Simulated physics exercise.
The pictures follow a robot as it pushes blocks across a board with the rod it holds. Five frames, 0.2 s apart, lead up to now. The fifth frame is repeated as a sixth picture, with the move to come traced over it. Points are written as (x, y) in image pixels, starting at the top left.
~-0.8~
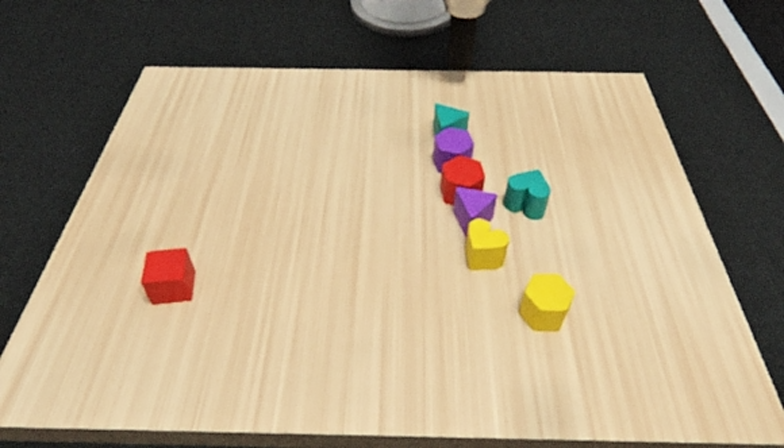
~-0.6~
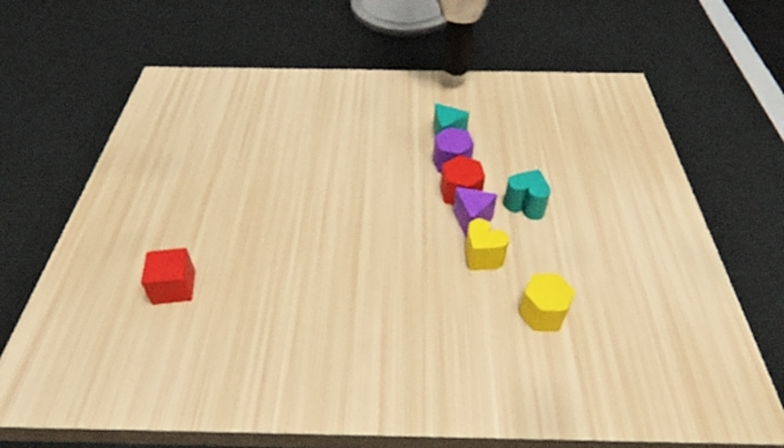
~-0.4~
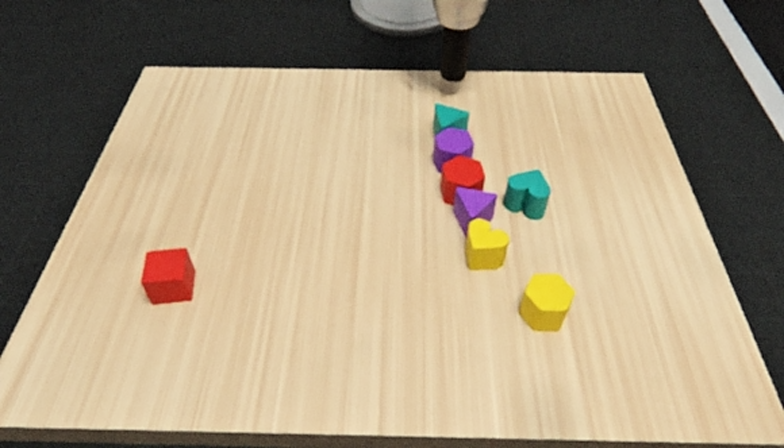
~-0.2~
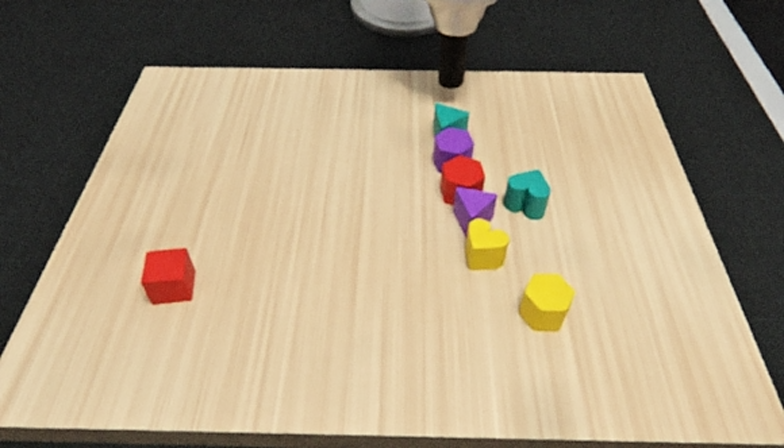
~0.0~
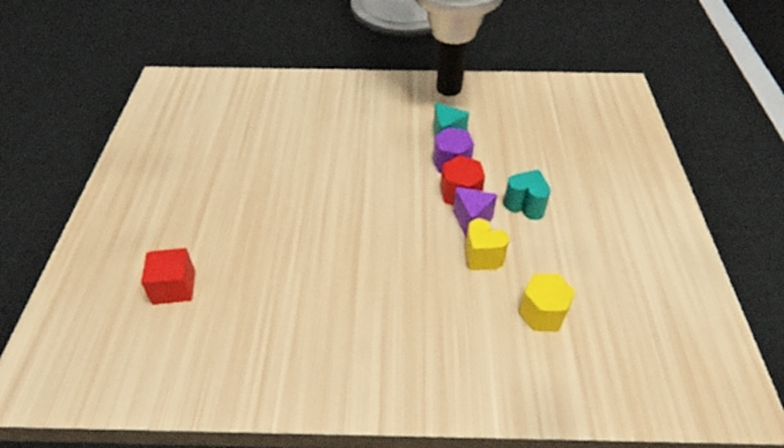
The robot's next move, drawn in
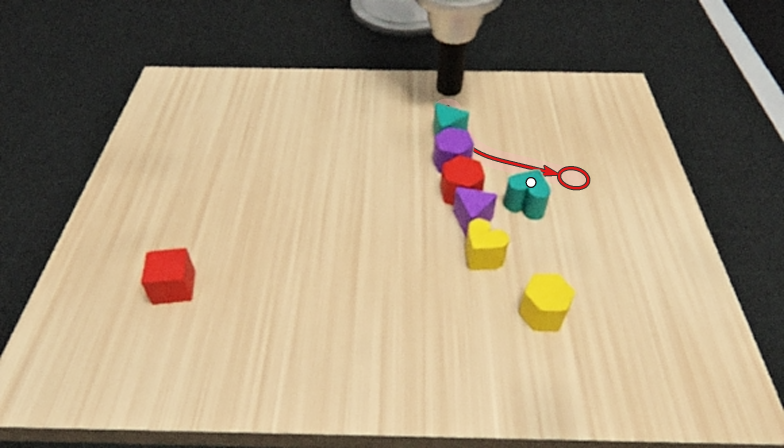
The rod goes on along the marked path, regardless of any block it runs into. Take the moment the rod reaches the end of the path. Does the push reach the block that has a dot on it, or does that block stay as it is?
Once the path is done, it remains where it sat before.
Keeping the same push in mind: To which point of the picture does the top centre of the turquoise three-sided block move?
It should be at about (442, 125).
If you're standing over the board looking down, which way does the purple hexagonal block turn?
Bird's-eye view: Counterclockwise.
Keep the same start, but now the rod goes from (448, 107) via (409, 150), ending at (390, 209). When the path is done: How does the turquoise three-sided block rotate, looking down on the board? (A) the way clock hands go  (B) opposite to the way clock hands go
Correct choice: B.
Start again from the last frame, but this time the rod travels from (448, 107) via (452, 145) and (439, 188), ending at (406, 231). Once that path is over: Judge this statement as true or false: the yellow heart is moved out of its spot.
True
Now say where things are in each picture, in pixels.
The first frame shows rod tip at (459, 65); block tops, turquoise three-sided block at (449, 114); purple hexagonal block at (454, 140); turquoise heart at (531, 182).
The second frame shows rod at (456, 70); blocks unchanged.
The third frame shows rod at (453, 76); blocks unchanged.
The fourth frame shows rod at (451, 83); blocks unchanged.
The fifth frame shows rod at (449, 90); turquoise three-sided block at (449, 114); purple hexagonal block at (454, 140); turquoise heart at (531, 182).
Path on the board, from (448, 107) via (464, 142) and (514, 164), ending at (574, 178); the dot is on the turquoise heart.
What follows on the original path. One third of the way, rod at (466, 125); turquoise three-sided block at (442, 125), turned 30° clockwise; purple hexagonal block at (453, 145), turned 20° anticlockwise.
Two thirds of the way, rod at (518, 147); turquoise three-sided block at (442, 125), turned 35° clockwise; purple hexagonal block at (453, 145), turned 20° anticlockwise.
At the end, rod at (579, 161); turquoise three-sided block at (442, 125), turned 35° clockwise; purple hexagonal block at (453, 145), turned 20° anticlockwise; turquoise heart in place.
